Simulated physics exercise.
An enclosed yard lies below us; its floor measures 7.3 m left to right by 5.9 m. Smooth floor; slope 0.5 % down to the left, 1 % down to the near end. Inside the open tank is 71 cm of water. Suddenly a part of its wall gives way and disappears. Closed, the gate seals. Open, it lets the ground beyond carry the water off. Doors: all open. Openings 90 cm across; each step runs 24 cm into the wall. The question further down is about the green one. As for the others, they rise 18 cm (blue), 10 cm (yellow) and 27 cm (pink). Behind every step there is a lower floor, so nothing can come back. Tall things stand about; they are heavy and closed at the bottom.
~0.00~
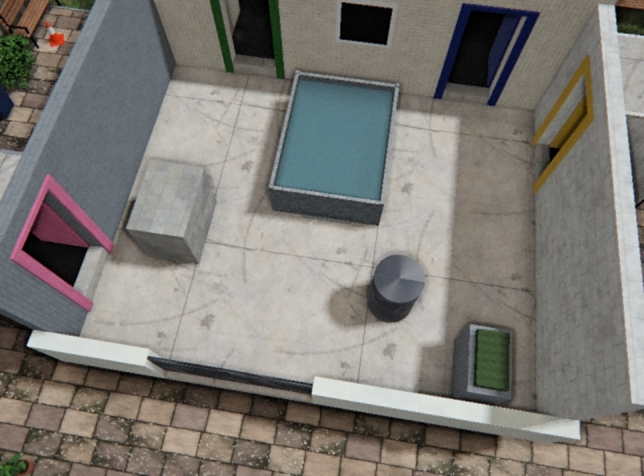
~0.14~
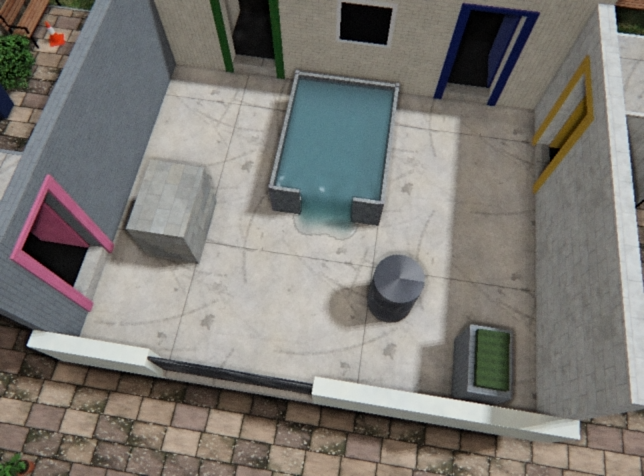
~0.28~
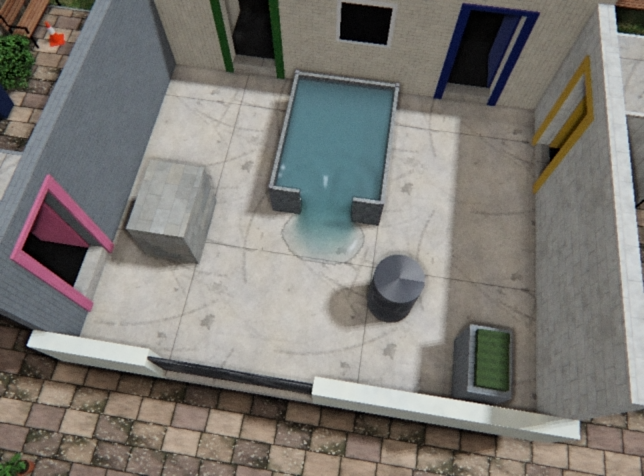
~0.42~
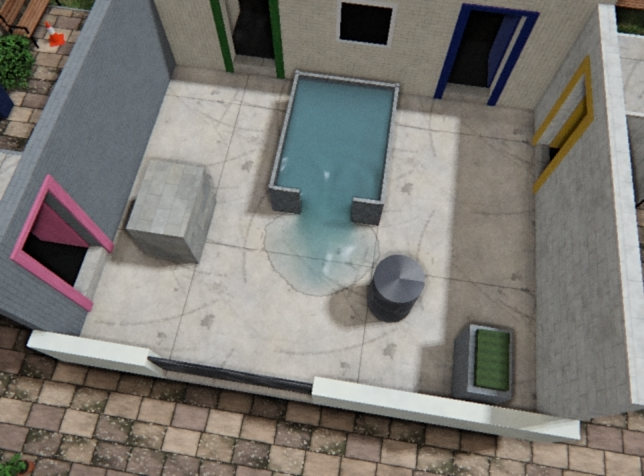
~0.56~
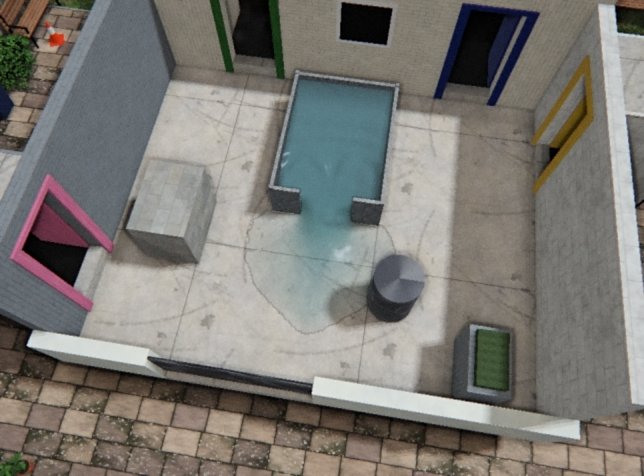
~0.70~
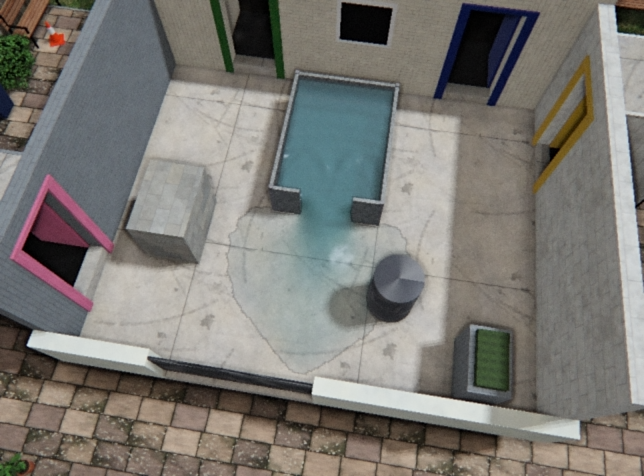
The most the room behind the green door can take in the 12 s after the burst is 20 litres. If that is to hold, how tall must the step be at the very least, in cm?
Close to 5.5 cm is just enough.
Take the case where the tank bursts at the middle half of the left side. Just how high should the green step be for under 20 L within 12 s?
In that case about 12.0 cm.
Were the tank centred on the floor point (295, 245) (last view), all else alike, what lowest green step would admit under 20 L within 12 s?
At least some 5.5 centimetres tall.
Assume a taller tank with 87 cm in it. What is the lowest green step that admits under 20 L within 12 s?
Around 8.0 cm high.
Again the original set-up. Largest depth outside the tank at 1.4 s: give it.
Max depth: Near 39 cm.
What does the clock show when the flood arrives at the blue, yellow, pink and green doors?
Times: Blue 6.0 s, yellow 4.5 s, pink 2.4 s, green 5.5 s.
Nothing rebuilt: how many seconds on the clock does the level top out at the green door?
The level tops out around 11.0 s.
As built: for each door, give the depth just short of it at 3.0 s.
At the blue door the depth is 0 cm, at yellow 0 cm, at pink 16 cm and at green 0 cm.
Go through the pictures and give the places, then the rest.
The open tank at (337, 137) is whole and still, 71 cm deep; the green door at (250, 36) is dry, in the first picture.
The gap is at (326, 208), the front 0.4 m out at (307, 231); the back of the open tank holds 71 cm, in the second picture.
The front is at (306, 256), 0.8 m from the gap at (326, 209); 0.8 m2 of floor is wet, 71 cm left at the back, in the third picture.
The front is at (310, 290), 1.4 m from the gap at (326, 209); 1.9 m2 of floor is wet, 71 cm left at the back, in the fourth picture.
The gap is at (326, 209), the front 2.0 m out at (300, 325); the back of the open tank holds 71 cm, in the fifth picture.
The gap is at (326, 209), the front 2.7 m out at (297, 366); the back of the open tank holds 65 cm; the green door at (250, 36), 3.5 m from the gap, is still 3.2 m from the nearest water, in the sixth picture.
After 1.4 s water covers 25 % of the floor, deepest (39 cm) near (325, 227); it has not reached the green door.
After 3.0 s water covers 45 % of the floor, deepest (34 cm) near (77, 345); it has not reached the green door.
After 12.0 s water covers 95 % of the floor, deepest (14 cm) near (77, 345); 9 cm at the green door, 0 litres in over its 23 cm step.
At the green door as built, the water arrived by 5.6 s and peaked near 10 cm at 11.2 s.
Run again over the same 12 s with other heights there, 31 litres in over 4.5 cm, 9 litres over 6.5 cm. The limit of 20 litres is kept from about 5.5 cm up.
